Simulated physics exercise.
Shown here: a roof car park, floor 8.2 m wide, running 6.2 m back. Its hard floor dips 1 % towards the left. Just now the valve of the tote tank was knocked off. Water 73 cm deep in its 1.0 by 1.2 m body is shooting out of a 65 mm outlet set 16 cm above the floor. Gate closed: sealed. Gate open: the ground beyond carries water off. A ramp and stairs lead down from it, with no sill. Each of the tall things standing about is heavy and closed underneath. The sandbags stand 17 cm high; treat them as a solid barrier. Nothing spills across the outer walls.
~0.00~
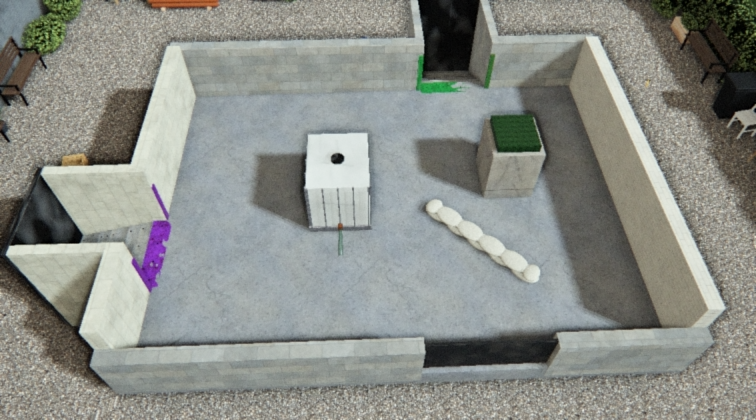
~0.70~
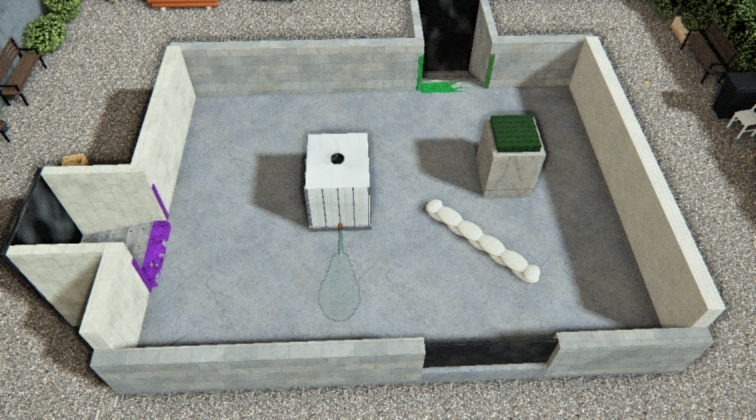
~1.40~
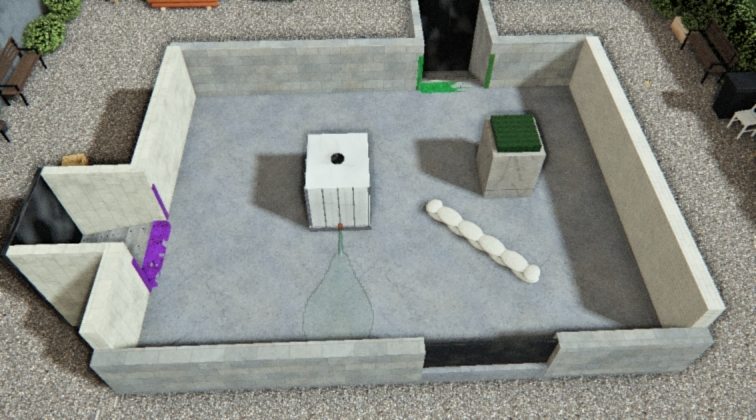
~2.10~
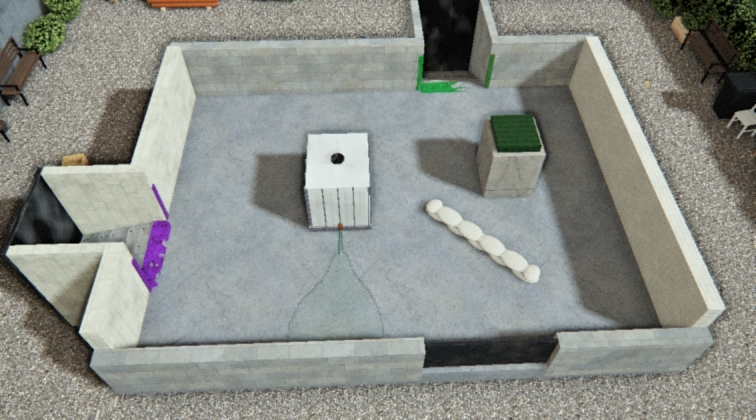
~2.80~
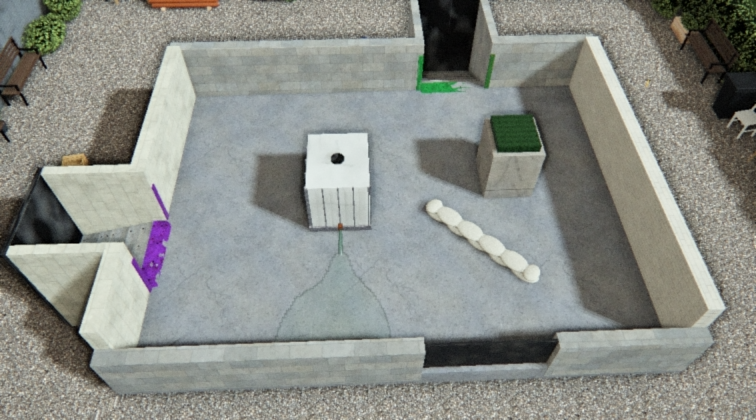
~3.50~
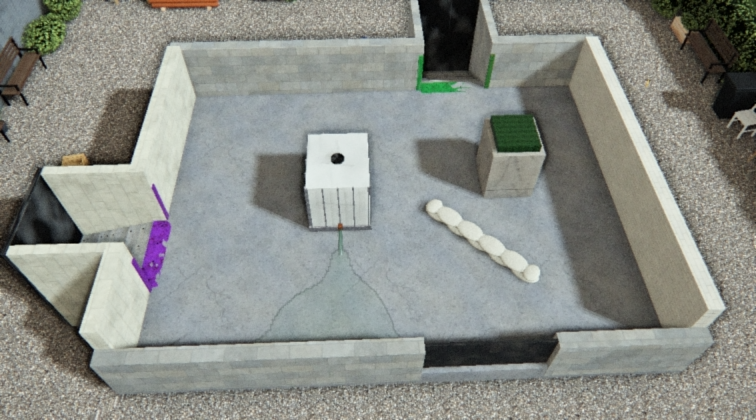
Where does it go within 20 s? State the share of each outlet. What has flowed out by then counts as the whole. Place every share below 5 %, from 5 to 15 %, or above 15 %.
The share of the gate opening is not even 5 %. The share of the stairwell (marked green) is under 5 %. The share of the basement ramp (marked purple) is between 5 and 15 %.
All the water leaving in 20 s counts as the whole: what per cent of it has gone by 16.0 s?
By then, roughly 40 per cent.
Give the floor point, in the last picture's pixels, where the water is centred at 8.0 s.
I'd put it around (307, 332).
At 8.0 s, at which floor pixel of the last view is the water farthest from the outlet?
The farthest wet point sits close to (133, 370).
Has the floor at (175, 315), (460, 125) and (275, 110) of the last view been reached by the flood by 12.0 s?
Respectively: Covered, clear and clear.
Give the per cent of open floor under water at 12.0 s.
Something like 20 percent is wet.
After 5.0 s water covers 10 % of the floor and is deepest (3 cm) near (336, 350); gone so far, the gate opening 0 %, the stairwell (marked green) 0 %, the basement ramp (marked purple) 0 %.
After 8.0 s water covers 15 % of the floor and is deepest (3 cm) near (336, 361); gone so far, the gate opening 0 %, the stairwell (marked green) 0 %, the basement ramp (marked purple) 0 %.
After 12.0 s water covers 20 % of the floor and is deepest (3 cm) near (336, 361); gone so far, the gate opening 0 %, the stairwell (marked green) 0 %, the basement ramp (marked purple) 0 %.
After 16.0 s water covers 20 % of the floor and is deepest (4 cm) near (336, 361); gone so far, the gate opening 0 %, the stairwell (marked green) 0 %, the basement ramp (marked purple) 4 %.
After 20.0 s water covers 25 % of the floor and is deepest (4 cm) near (336, 361); gone so far, the gate opening 0 %, the stairwell (marked green) 0 %, the basement ramp (marked purple) 11 %.
